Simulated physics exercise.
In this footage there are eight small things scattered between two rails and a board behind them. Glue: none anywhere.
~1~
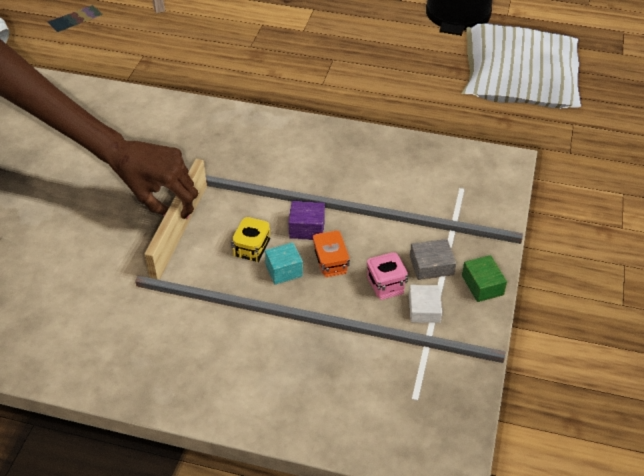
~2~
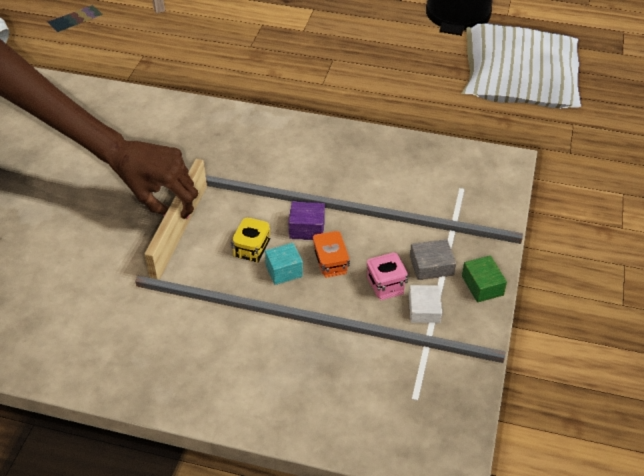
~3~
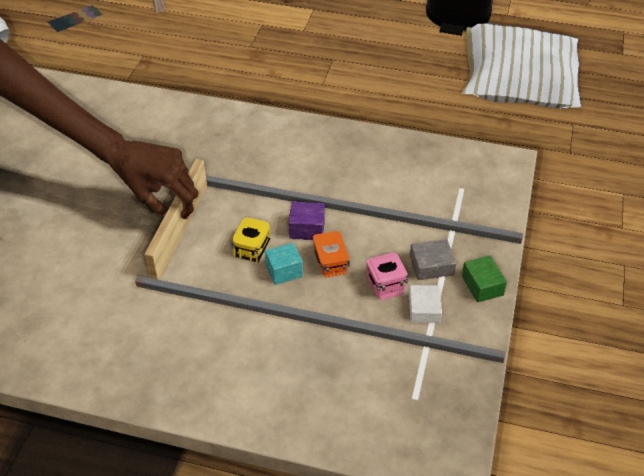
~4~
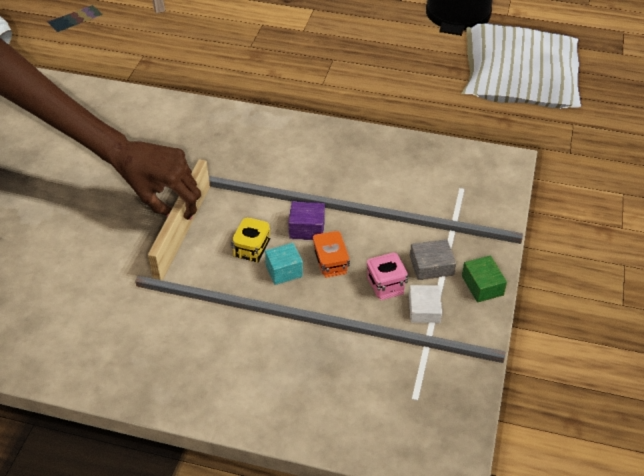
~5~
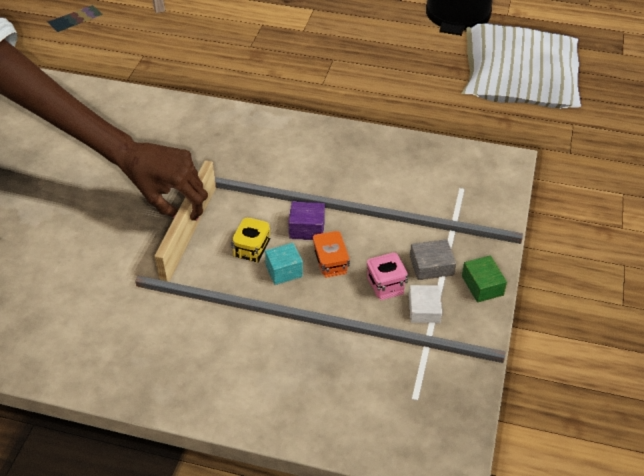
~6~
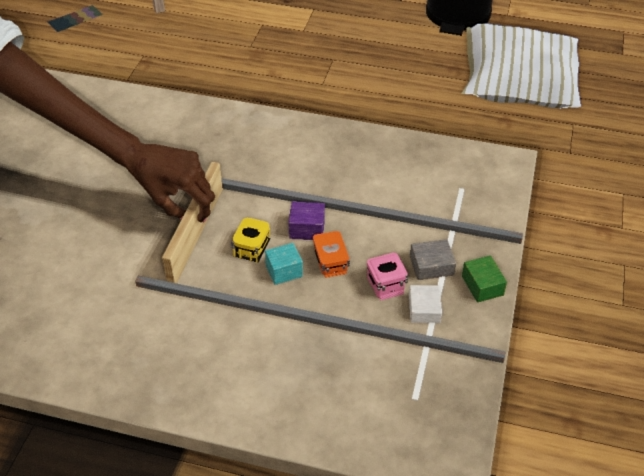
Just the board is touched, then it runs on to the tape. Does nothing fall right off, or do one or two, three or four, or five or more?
Well, a single one or a pair drops off the table this time.
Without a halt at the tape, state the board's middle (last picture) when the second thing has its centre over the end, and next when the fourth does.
(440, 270) and (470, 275).
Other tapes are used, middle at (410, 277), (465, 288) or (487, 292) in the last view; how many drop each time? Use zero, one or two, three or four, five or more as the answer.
So, taking them in turn, I'd give none at all; three or four; five or over.
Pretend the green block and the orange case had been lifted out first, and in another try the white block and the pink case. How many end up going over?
0, then 1.
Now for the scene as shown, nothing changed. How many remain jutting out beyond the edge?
I make it 1.
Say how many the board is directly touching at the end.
That would be 3 of them.
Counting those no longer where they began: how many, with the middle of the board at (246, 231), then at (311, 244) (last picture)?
I get 1 at the one place and 4 at the other.
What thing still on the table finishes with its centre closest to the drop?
Result - the pink case.
A little later, none off yet; green block at rest near (484, 279); white block at rest near (425, 304); grey block at rest near (433, 260).
When it is over, the number that fall off is one or two; down, green block.
